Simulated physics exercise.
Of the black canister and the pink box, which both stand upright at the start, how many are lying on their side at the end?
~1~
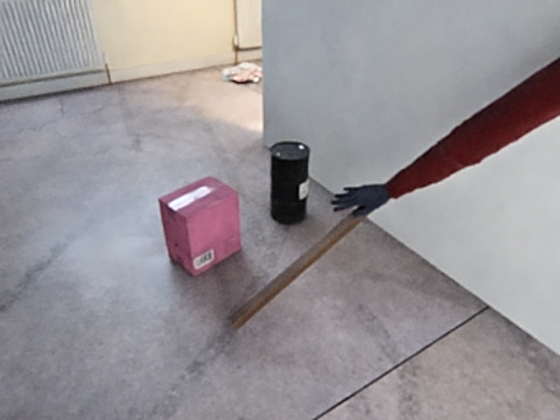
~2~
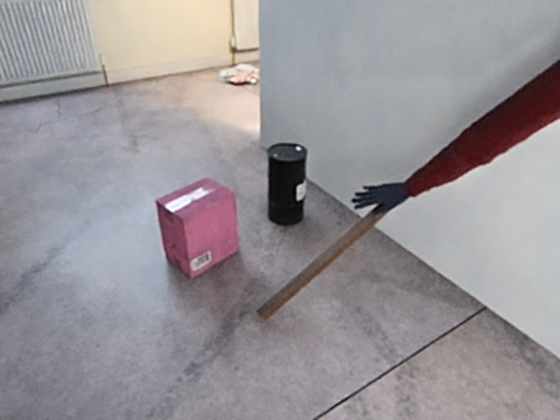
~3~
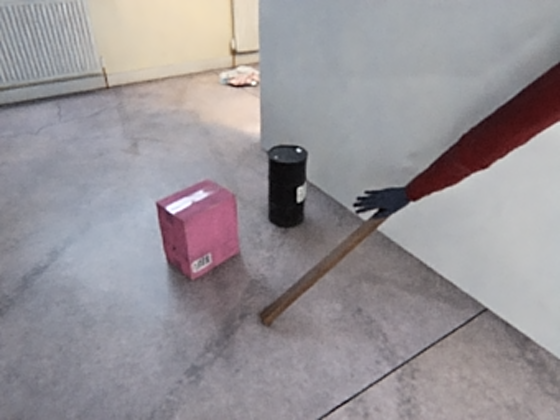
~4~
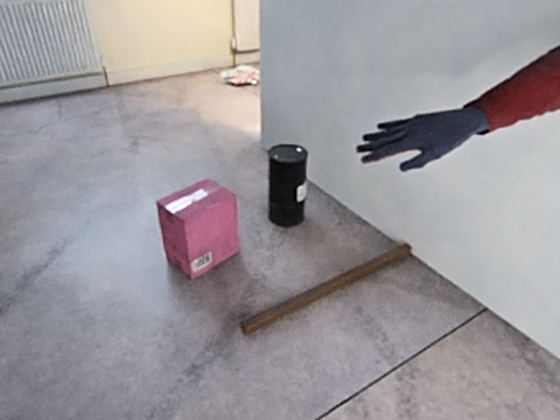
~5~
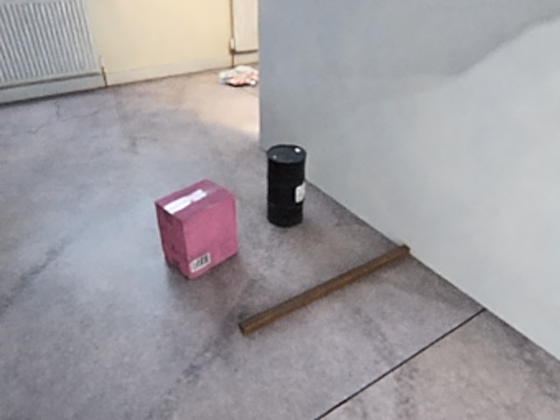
None of them are lying on their side, as both the black canister and the pink box are still upright at the end.
The footage shows a gloved hand holding a brown pole slanted near a pale wall, beside a pink box and a black canister. The hand lets go and draws back, and the pole slides down to lie on the floor while the box and canister stay put.
